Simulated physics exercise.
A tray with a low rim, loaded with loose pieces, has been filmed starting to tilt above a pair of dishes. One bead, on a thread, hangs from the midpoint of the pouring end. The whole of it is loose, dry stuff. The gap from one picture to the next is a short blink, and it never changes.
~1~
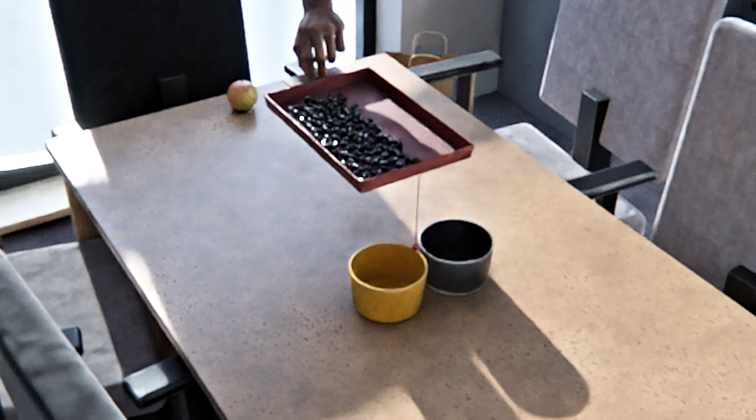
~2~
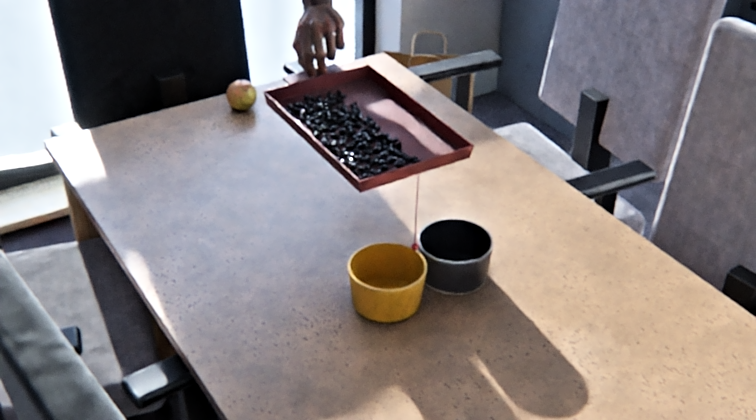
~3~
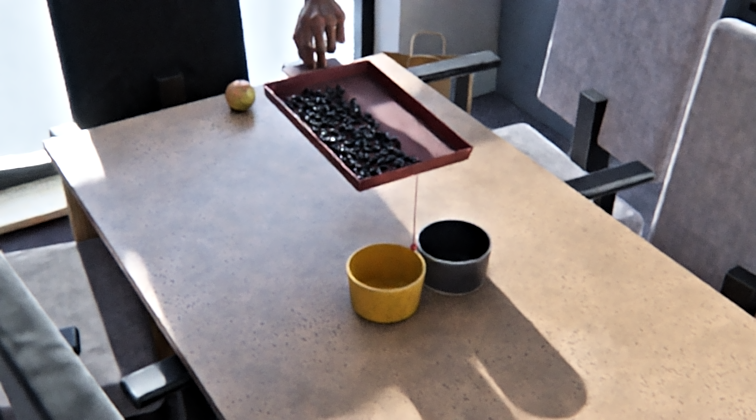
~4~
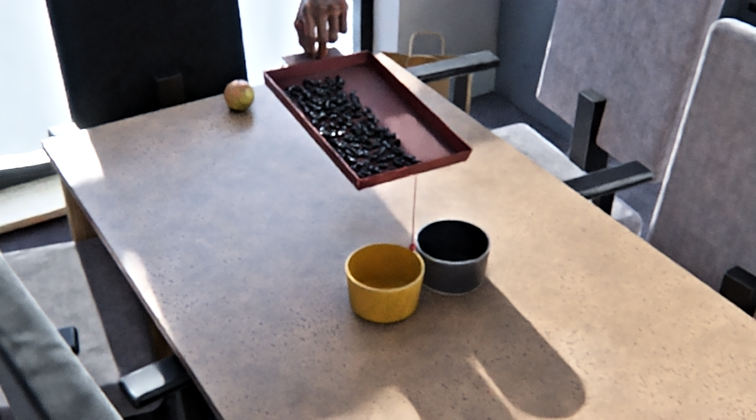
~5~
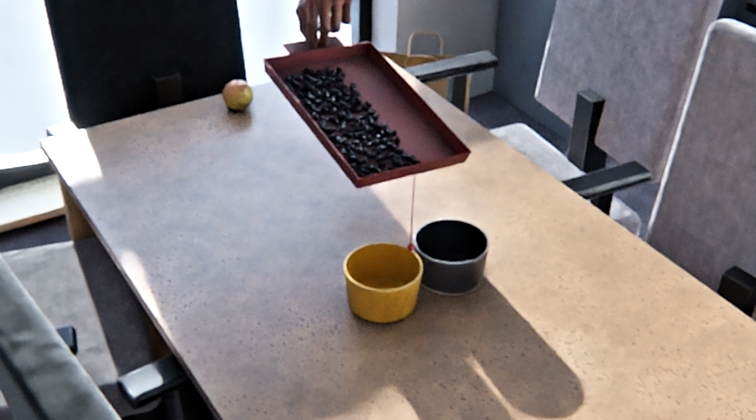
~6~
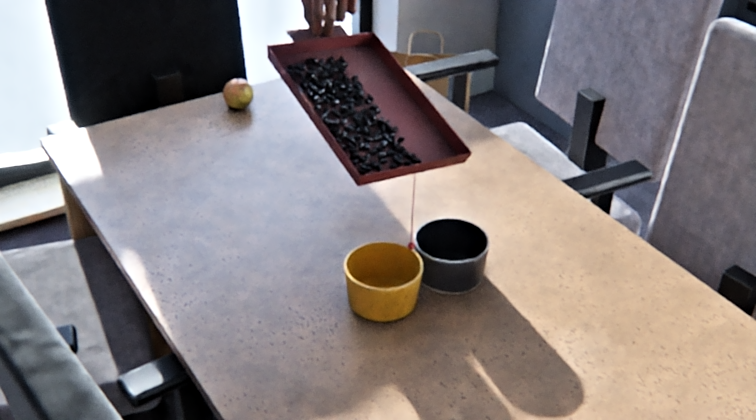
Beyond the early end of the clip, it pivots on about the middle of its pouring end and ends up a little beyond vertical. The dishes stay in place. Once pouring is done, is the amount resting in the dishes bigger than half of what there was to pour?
Yes, it is over half.
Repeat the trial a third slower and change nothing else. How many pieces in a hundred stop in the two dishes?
That comes to about 60 in every hundred.
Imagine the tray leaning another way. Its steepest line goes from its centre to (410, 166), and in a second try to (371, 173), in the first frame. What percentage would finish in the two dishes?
Case one near 20 %; case two near 60 %.
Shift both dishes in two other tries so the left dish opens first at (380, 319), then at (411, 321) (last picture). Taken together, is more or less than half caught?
Result, first setup: A minority share; second setup: A minority share.
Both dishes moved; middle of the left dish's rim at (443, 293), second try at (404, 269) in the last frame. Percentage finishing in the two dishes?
In order: 20 percent and 80 percent.
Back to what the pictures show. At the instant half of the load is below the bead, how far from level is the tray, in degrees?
The tilt is near 110° by then.
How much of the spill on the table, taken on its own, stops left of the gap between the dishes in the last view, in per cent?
It comes to 0 per cent or so.
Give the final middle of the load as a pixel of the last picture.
(458, 275).
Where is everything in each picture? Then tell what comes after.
The first frame shows corners of the pouring end at (361, 180) and (471, 145), level; middle of the load at (352, 134), black beans; left dish at (409, 301); right dish at (477, 274); bead on its thread at (416, 247).
The second frame shows corners of the pouring end at (361, 180) and (471, 145), level; middle of the load at (351, 133).
The third frame shows corners of the pouring end at (360, 179) and (470, 147), tipped barely, lowest at the right corner; middle of the load at (350, 130).
The fourth frame shows corners of the pouring end at (360, 178) and (470, 149), tipped a little, lowest at the right corner; middle of the load at (350, 124).
The fifth frame shows corners of the pouring end at (360, 177) and (469, 151), tipped a little, lowest at the right corner; middle of the load at (350, 118).
The sixth frame shows corners of the pouring end at (362, 175) and (469, 152), tipped clearly, lowest at the right corner; middle of the load at (352, 112); left dish at (404, 300); right dish at (473, 273).
Soon after the last picture, tray tipped steeply; nearly all on the tray; a stray few in the air.
A little later, tray tipped past a quarter turn; most on the tray; a small part in the right dish; a small part outside both; a small part in the air.
Later still, tray tipped past a quarter turn; a stray few in the left dish; about two thirds in the right dish; about a quarter outside both.
At rest, tray tipped past a quarter turn; a stray few in the left dish; about two thirds in the right dish; about a quarter outside both.
